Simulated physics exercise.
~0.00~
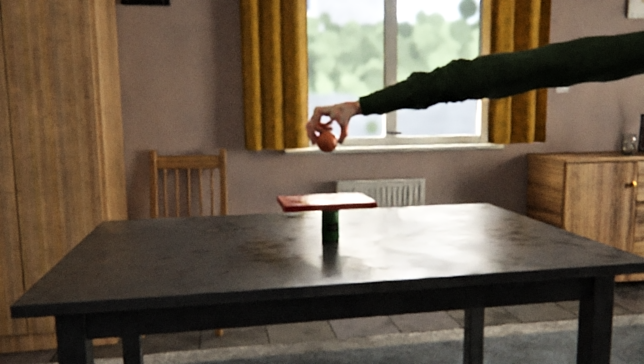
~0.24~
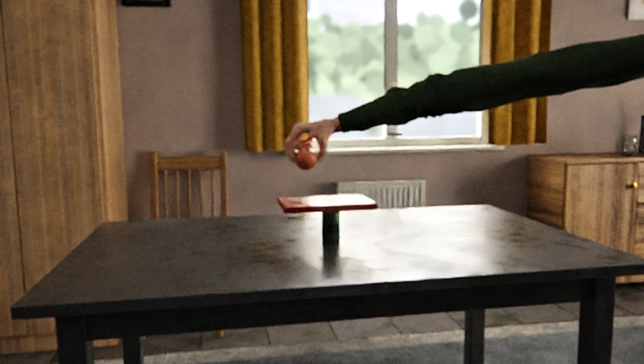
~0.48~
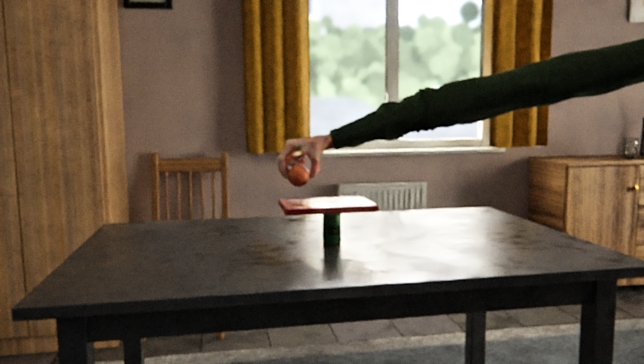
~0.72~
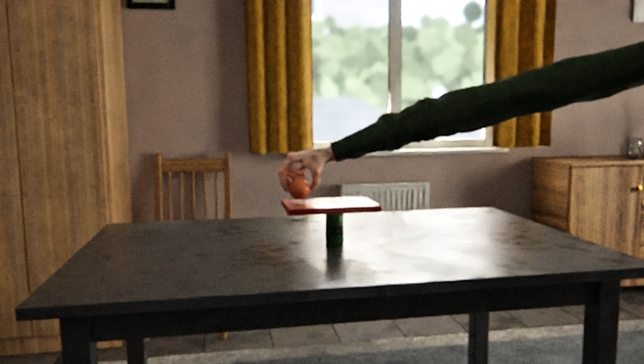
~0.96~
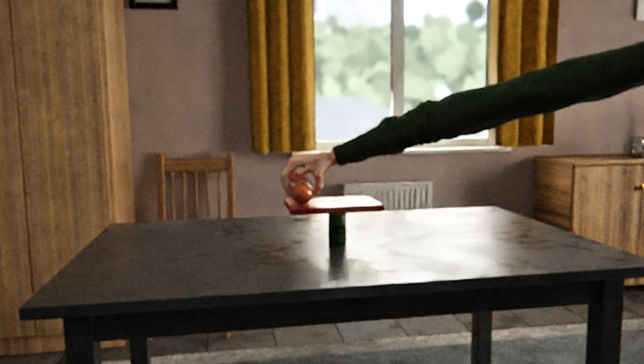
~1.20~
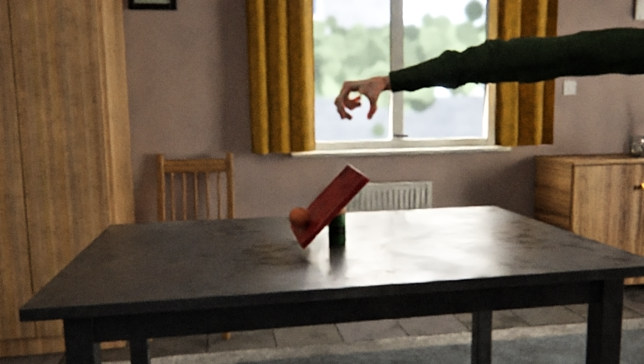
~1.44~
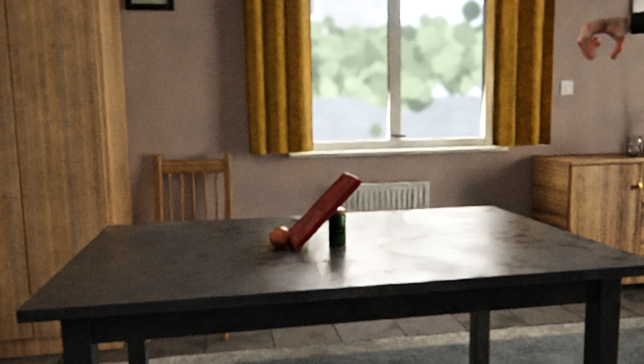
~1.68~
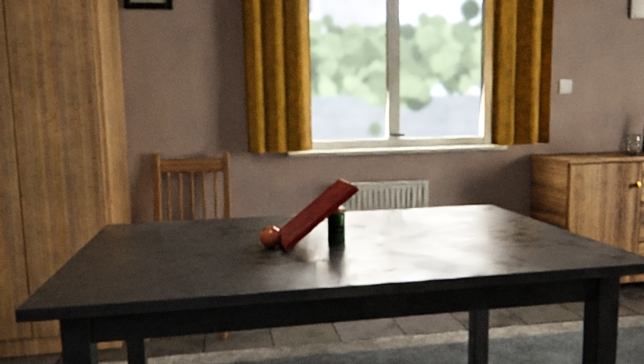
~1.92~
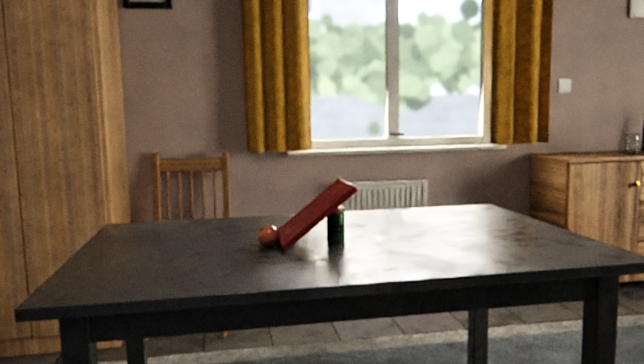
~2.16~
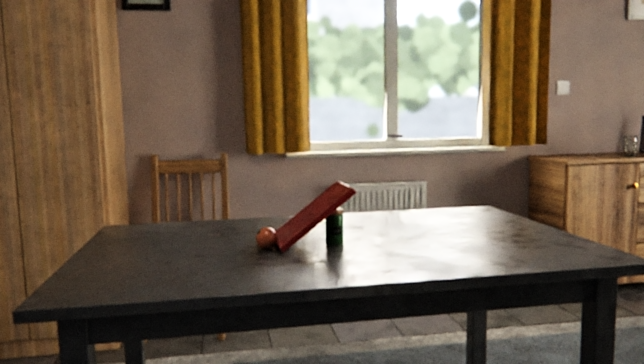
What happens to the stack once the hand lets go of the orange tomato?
The stack gives way. The red lid tips down to the left and the tomato drops to the table, while the green shaker stays standing.
On a dark table, a hand setting a tomato on a red lid's left edge, the lid tipping against a green shaker.
